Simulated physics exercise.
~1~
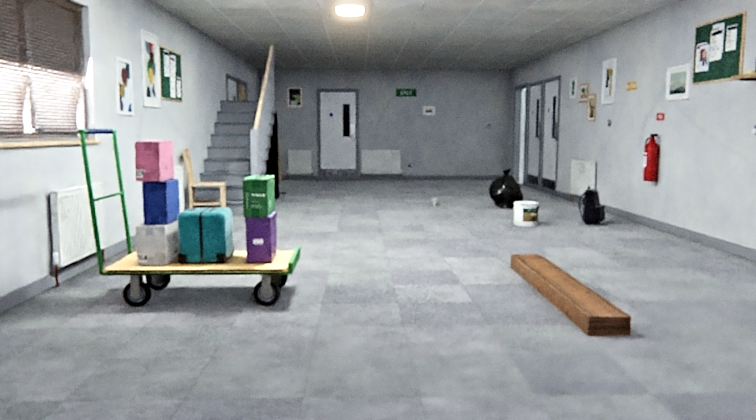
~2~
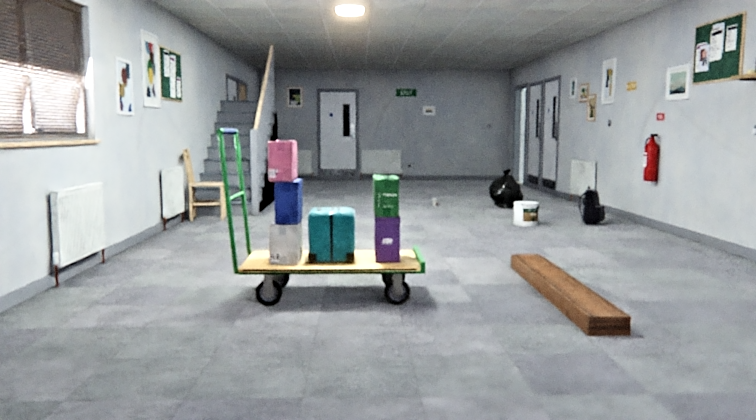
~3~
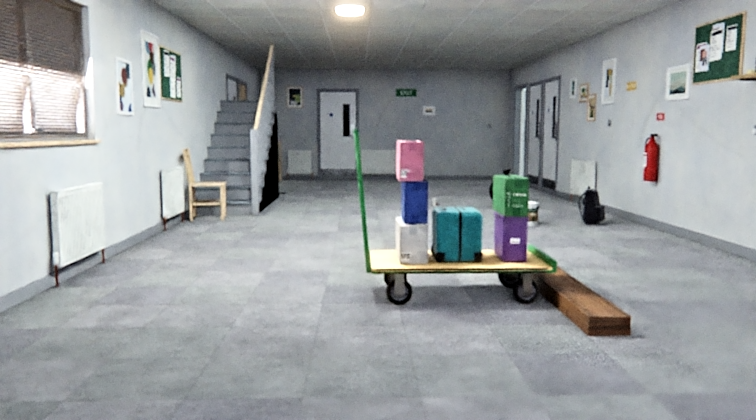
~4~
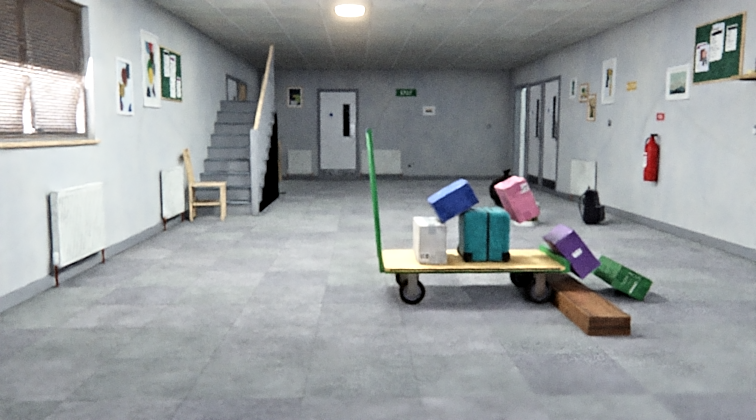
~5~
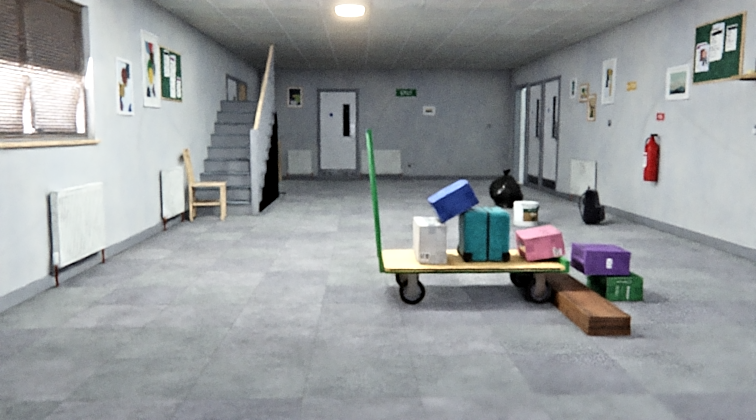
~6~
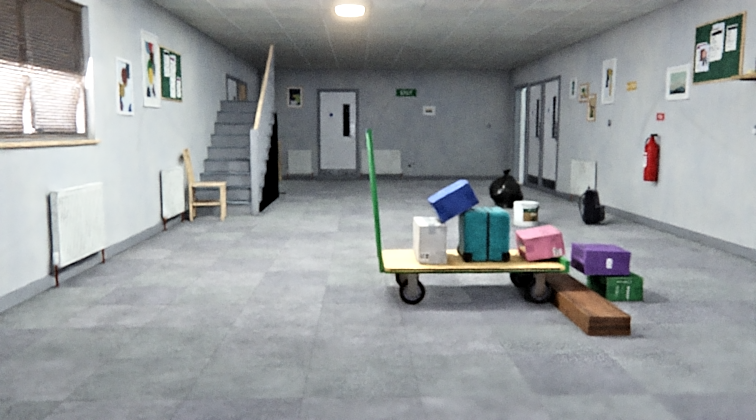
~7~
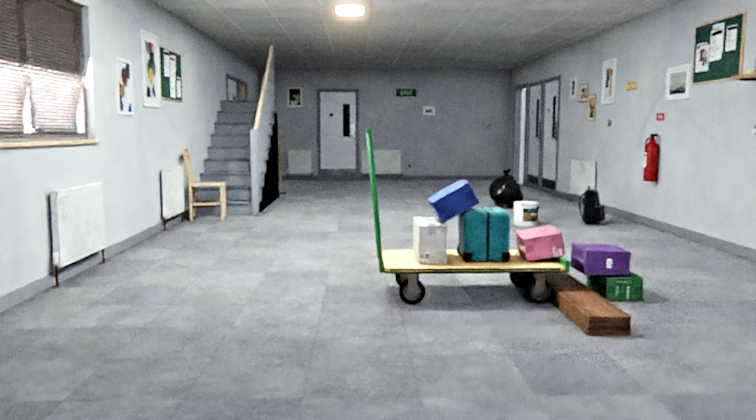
A flatbed trolley with a green handle rolls to the right across a grey-carpeted hall, seen from the side by a still camera, with stairs and a chair at the left. It carries a pink carton on a blue one on a white parcel, a teal suitcase, and a green carton on a purple tote. The trolley stops against a brown wooden beam, and the stacks topple forward. The green carton and purple tote tumble off the front, while the pink carton drops onto the deck's front. The blue carton ends tilted between the upright parcel and suitcase, and everything rests, the purple tote atop the green carton beyond the deck.
